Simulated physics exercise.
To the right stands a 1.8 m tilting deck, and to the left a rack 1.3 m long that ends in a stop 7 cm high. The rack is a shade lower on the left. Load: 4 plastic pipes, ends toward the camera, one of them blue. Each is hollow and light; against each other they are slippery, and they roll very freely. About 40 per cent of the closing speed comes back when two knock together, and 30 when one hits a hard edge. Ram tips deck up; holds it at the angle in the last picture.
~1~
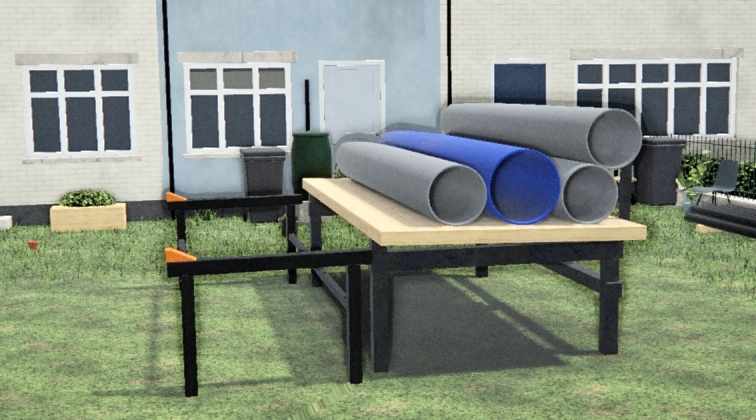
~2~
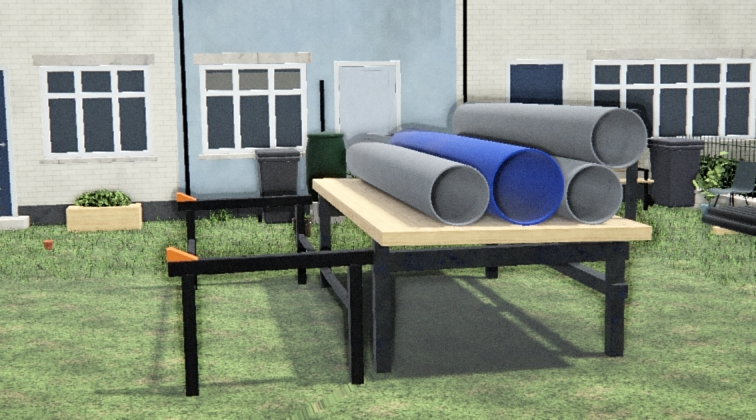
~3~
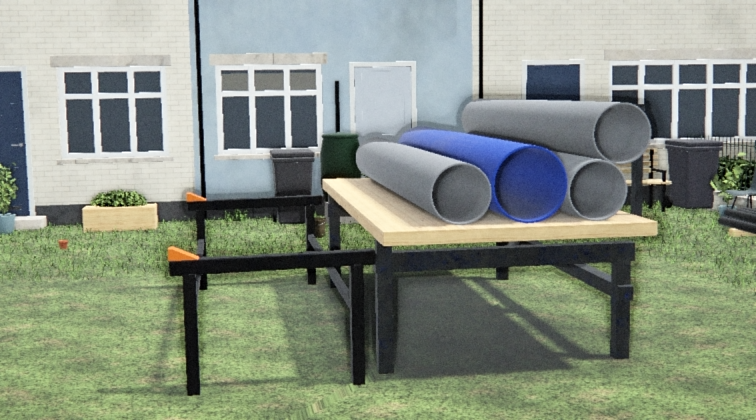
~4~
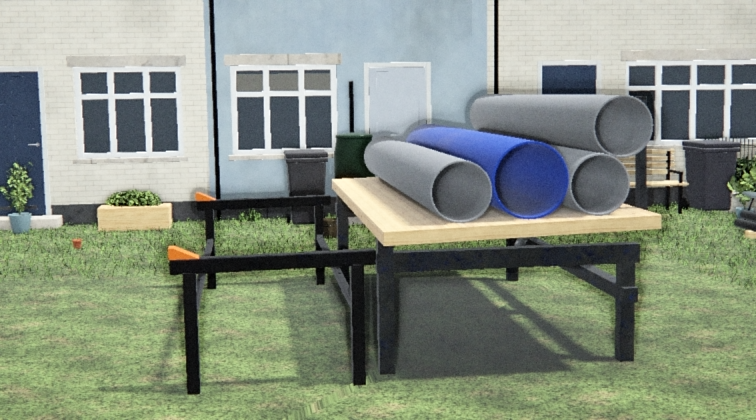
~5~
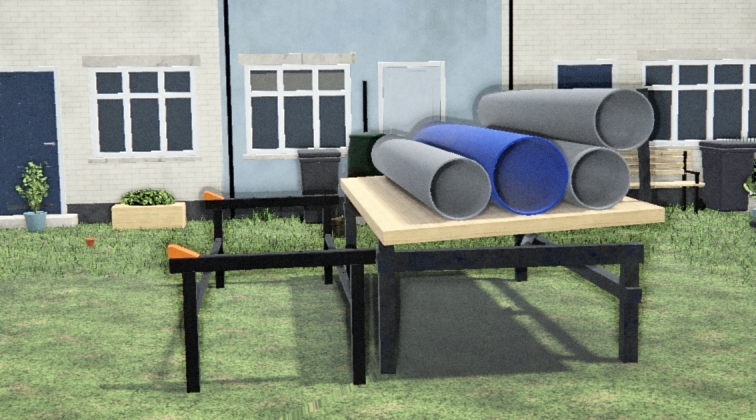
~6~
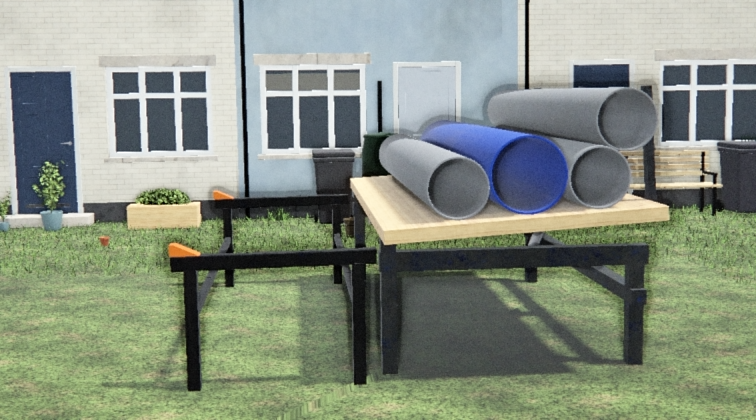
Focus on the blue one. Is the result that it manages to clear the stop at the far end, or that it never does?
It never does.
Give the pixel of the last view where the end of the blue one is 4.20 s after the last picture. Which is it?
(200, 212), roughly.
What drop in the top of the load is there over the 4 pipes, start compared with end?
About 35 cm.
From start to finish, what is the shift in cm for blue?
The blue one comes to 200.
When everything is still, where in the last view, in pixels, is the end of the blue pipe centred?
You'll find it at roughly (212, 215) in the final picture.
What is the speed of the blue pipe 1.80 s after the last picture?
The speed is close to 0.6 m/s.
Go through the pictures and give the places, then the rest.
Blue at (525, 188); deck tilted 2° back; stop top at (168, 252), in the first picture.
Blue at (528, 188); deck tilted 1° back, in the second picture.
Blue at (530, 185); deck level, in the third picture.
Blue at (531, 181); deck tilted 2° to the rack, in the fourth picture.
Blue at (530, 176); deck tilted 3° to the rack, in the fifth picture.
Blue at (529, 175); deck tilted 3° to the rack, in the sixth picture.
Then, 1.8 s after the last picture, blue is on the deck, 20 cm from the hinge, rolling left; 0 of 4 over the stop.
Then, 4.2 s after the last picture, blue is on the rack, 20 cm from the rack's far end, rolling right; 1 of 4 over the stop.
At rest (7.0 s after the last picture), blue is on the rack, 25 cm from the rack's far end; 1 of 4 over the stop.
